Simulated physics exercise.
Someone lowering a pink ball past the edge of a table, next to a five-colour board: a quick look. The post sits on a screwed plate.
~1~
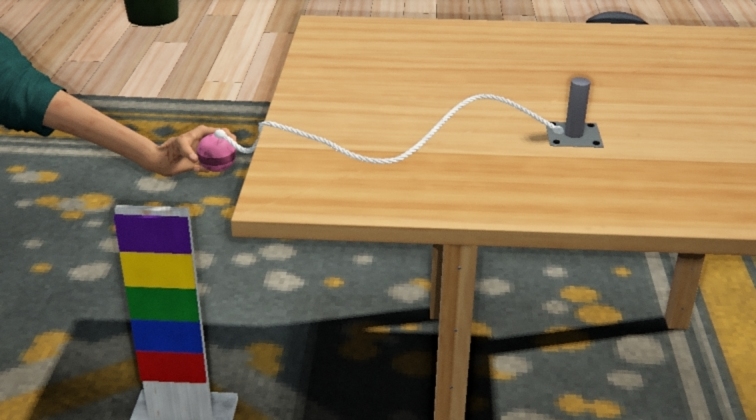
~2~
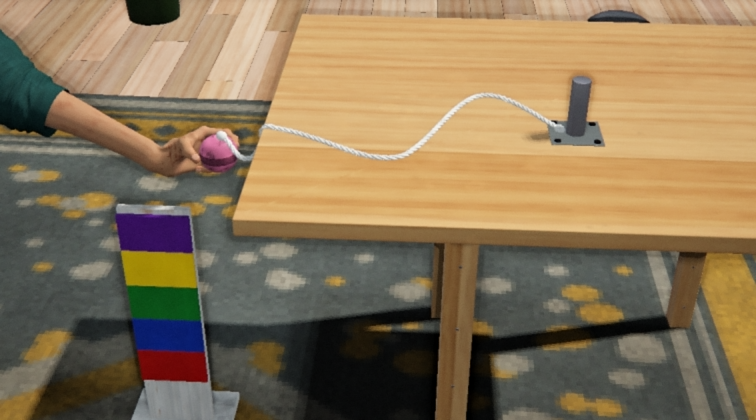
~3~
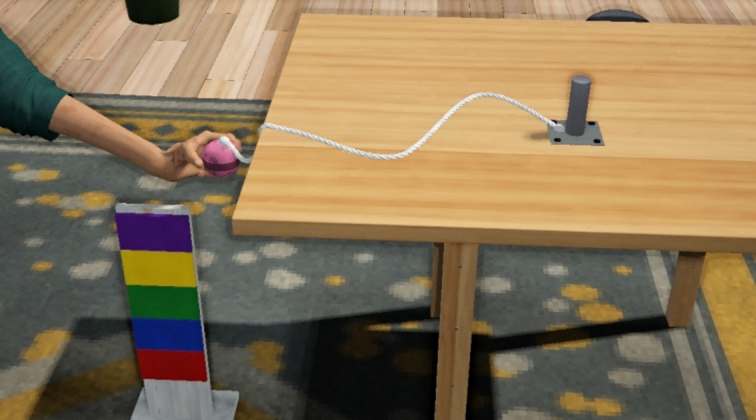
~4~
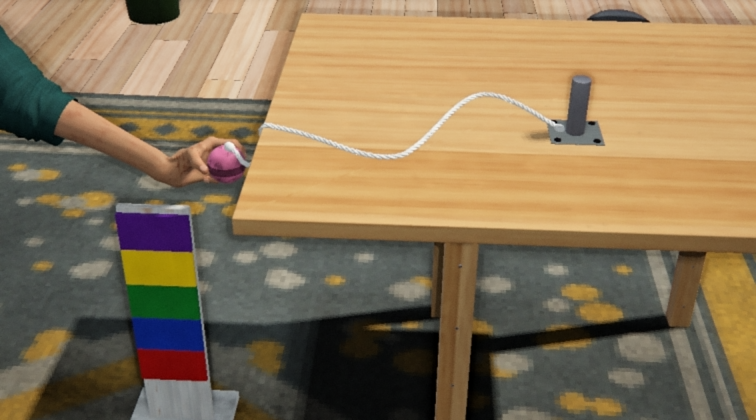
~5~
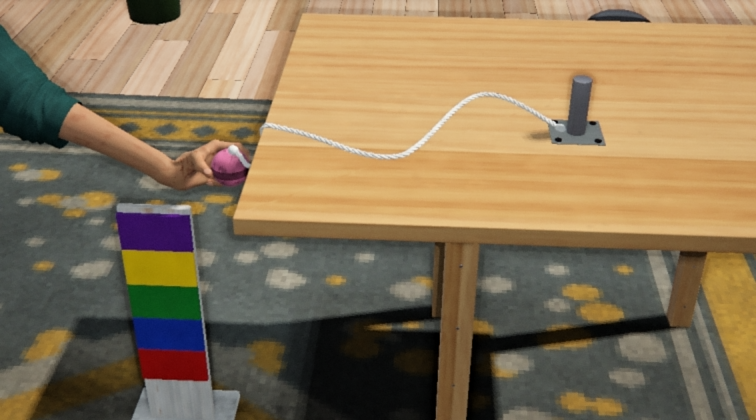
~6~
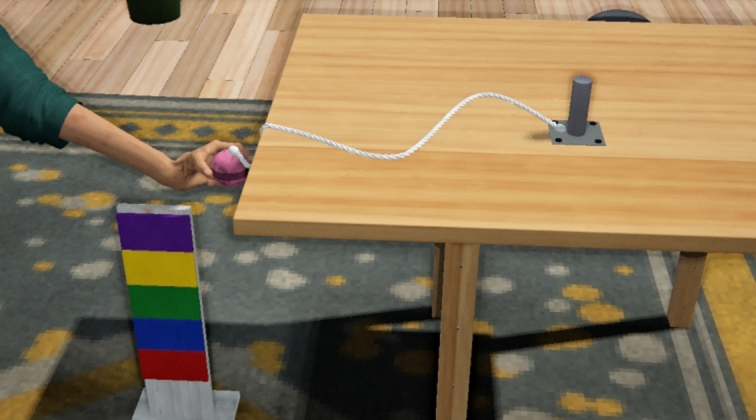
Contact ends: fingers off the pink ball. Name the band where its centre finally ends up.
Its centre finishes at the green band.
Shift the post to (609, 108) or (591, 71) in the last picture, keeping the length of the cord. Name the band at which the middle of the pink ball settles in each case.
First try: Yellow; second try: Yellow.
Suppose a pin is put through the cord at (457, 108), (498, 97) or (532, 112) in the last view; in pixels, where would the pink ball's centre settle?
Per try (px, approx.): (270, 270), (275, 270), (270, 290).
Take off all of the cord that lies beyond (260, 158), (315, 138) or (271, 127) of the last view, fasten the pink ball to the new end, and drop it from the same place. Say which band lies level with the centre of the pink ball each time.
In order of the tries: Yellow; then no band; then purple.
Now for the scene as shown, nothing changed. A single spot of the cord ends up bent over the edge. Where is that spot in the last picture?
It sits at about (383, 157).
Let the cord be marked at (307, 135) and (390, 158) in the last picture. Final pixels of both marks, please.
Around (271, 187); the other one around (277, 113).
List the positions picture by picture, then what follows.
In the first picture, pink ball (217, 153); purple (153, 236); yellow (157, 271); green (162, 305); blue (167, 338); red (171, 369).
In the second picture, pink ball (219, 154); cord through (531, 112) (463, 104) (427, 138) (354, 152) (275, 128).
In the third picture, pink ball (222, 158).
In the fourth picture, pink ball (226, 164); cord through (531, 111) (463, 103) (427, 137) (354, 152) (274, 127).
In the fifth picture, pink ball (230, 168).
In the sixth picture, pink ball (231, 168); cord through (532, 112) (464, 103) (428, 137) (355, 152) (275, 127).
Soon after, ball near (249, 306); level with green.
Then, ball near (305, 300); level with green.
Further on, ball near (269, 307); level with green.
At rest, ball near (276, 305); level with green. Its centre hangs level with the green band.
